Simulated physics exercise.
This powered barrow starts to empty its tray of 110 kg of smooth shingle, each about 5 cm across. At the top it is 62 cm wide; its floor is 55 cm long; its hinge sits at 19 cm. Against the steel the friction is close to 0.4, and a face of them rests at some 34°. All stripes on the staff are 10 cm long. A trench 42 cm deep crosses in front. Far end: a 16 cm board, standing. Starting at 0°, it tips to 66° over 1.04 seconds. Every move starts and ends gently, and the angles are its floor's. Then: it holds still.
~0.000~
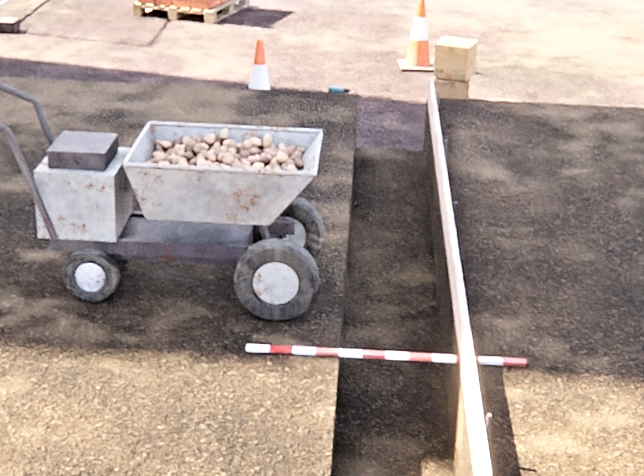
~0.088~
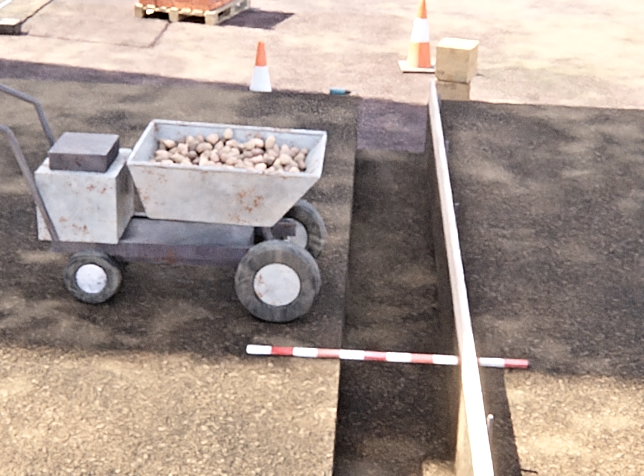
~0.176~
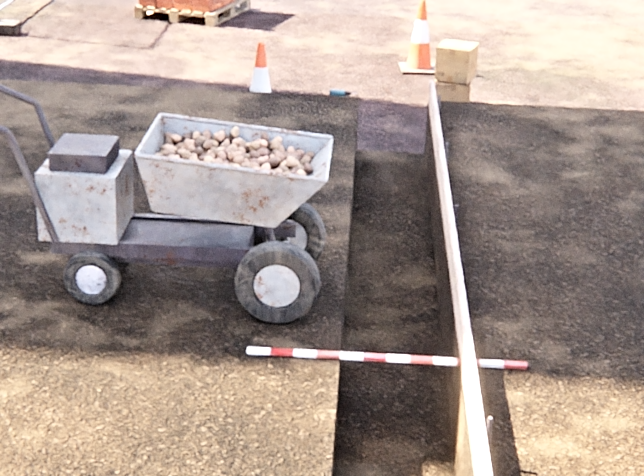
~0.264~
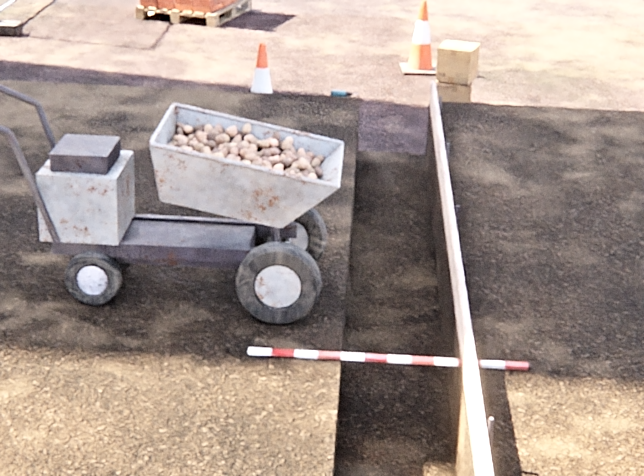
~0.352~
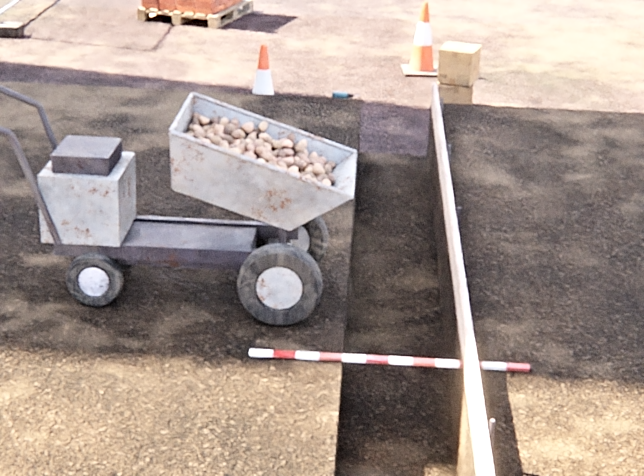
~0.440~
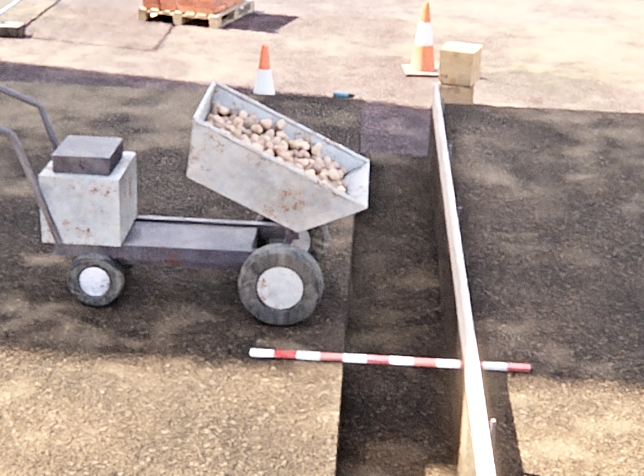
At the start, a grey powered barrow with a level tray of smooth stones stands left of a trench, near a red-and-white striped staff. The tray then swings forward to the right, its back end rising steadily into a clear slant while the wheels stay put and the stones remain inside.
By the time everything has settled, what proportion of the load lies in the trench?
About 90 percent of the load.
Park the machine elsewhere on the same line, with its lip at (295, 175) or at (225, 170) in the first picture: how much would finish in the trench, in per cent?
Estimates: 100 % then 95 %.
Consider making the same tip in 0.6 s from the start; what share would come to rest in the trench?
Near 75 per cent.
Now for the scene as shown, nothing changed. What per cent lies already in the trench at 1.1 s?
I'd put it near 35 per cent.
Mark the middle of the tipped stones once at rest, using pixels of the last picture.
Centre estimate: Around (421, 370).
After 0.8 s the floor is at 56°; 100 % in the tray; the foremost stones are at (393, 229).
After 1.1 s the floor is at 66°; 62 % in the tray, 34 % in the trench, 3 % past the trench; the foremost stones are at (477, 277).
After 1.5 s the floor is at 66°; 27 % in the tray, 63 % in the trench, 10 % past the trench; the foremost stones are at (567, 305).
After 3.4 s the floor is at 66°; 0 % in the tray, 90 % in the trench, 10 % past the trench; the foremost stones are at (622, 313).
